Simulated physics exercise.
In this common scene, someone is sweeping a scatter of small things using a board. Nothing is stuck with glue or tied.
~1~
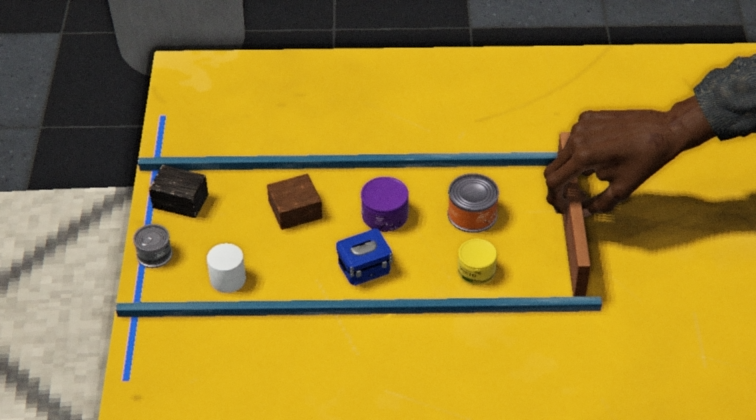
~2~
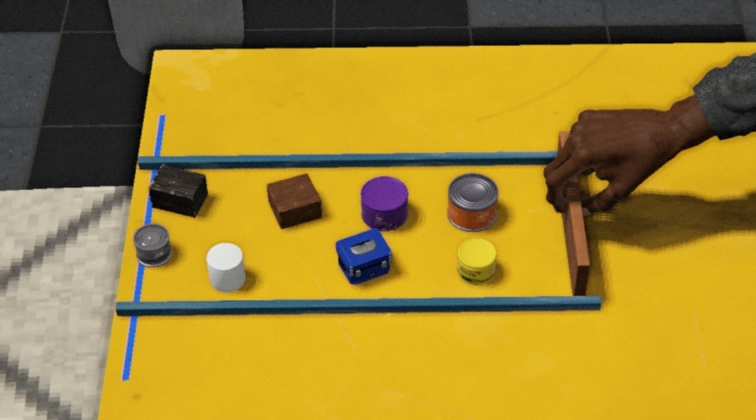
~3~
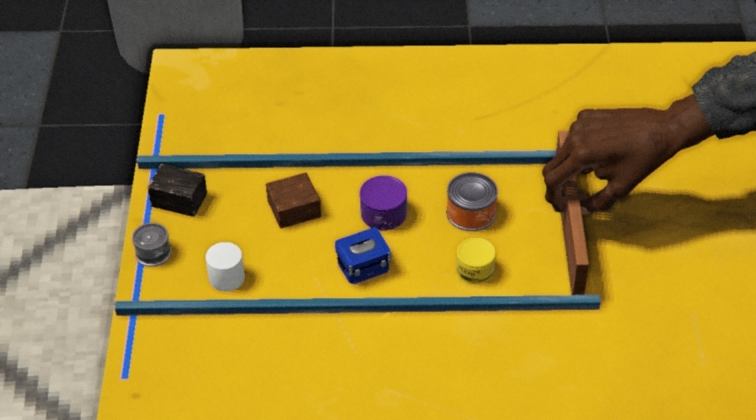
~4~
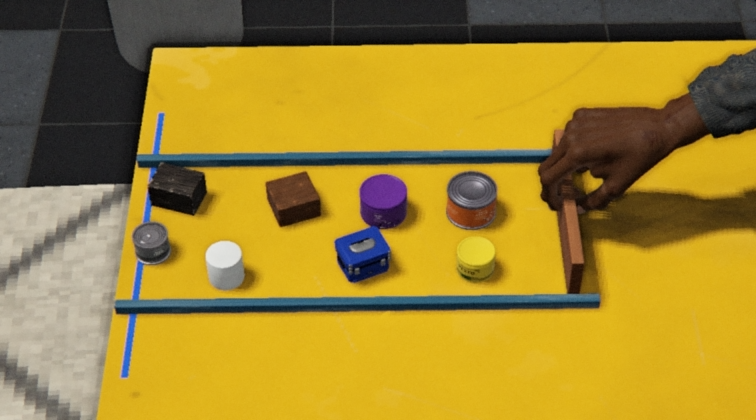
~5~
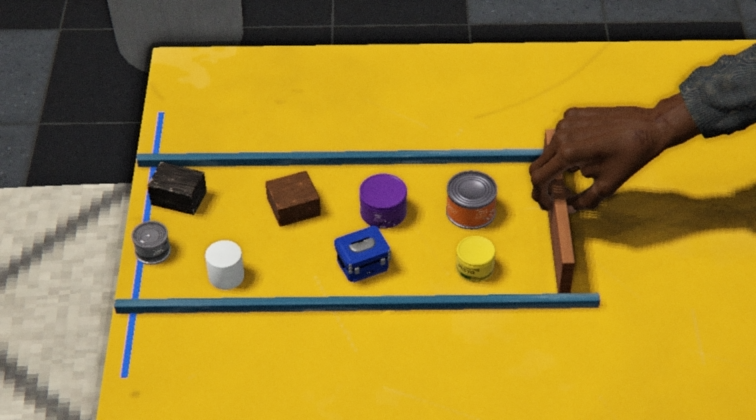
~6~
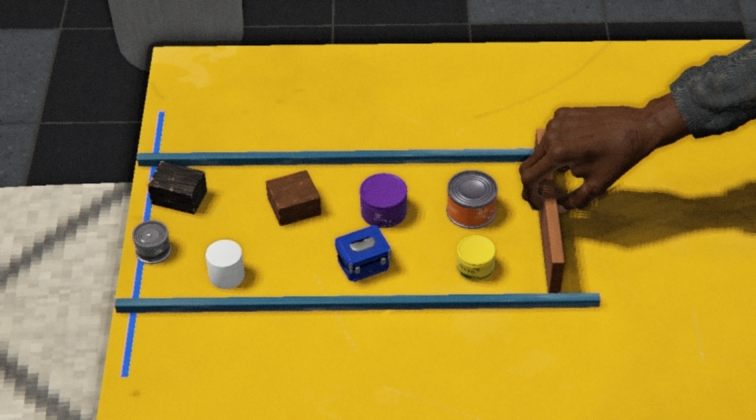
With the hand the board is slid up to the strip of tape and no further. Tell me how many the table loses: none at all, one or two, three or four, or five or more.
Ha, five or more come down.
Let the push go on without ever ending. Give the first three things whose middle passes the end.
Order noted: Black block, then grey pot, then purple tub.
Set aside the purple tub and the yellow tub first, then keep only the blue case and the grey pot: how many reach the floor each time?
You'd get 5 in the first case and 5 in the second one.
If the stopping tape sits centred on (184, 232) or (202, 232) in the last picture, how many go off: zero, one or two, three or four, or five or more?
Place by place, the count is 3 or 4 and then just one or two.
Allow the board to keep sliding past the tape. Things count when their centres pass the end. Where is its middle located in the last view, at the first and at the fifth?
At roughly (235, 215), then roughly (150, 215).
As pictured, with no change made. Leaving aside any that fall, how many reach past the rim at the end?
That comes to 1 of them.
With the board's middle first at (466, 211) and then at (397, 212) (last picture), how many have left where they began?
The first number is 2, the next one 5.
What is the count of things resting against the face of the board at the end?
So the total is 1.
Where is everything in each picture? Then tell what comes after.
The first frame shows grey pot (153, 246); black block (179, 192); white lid (227, 268); board (572, 214); tape (146, 237).
The second frame shows black block (179, 191); purple tub (384, 204).
The third frame shows white lid (225, 267); orange tin (472, 202).
The fourth frame shows grey pot (152, 244); yellow tub (476, 260).
The fifth frame shows black block (177, 188); brown block (293, 198).
The sixth frame shows grey pot (152, 242); black block (178, 188); white lid (225, 265); board (548, 210); tape (145, 233).
Soon after, none off yet; grey pot at rest near (152, 242); black block at rest near (178, 188); white lid at rest near (225, 265).
After that, none off yet; grey pot at rest near (152, 242); black block displaced a little near (163, 182); white lid at rest near (223, 266).
And then, none off yet; grey pot displaced about its own width near (115, 255); black block tilting well over near (112, 180); white lid displaced well along near (147, 268).
In the end, the number that fall off is five or more; gone, orange tin, purple tub, blue case, brown block, white lid, black block and grey pot.
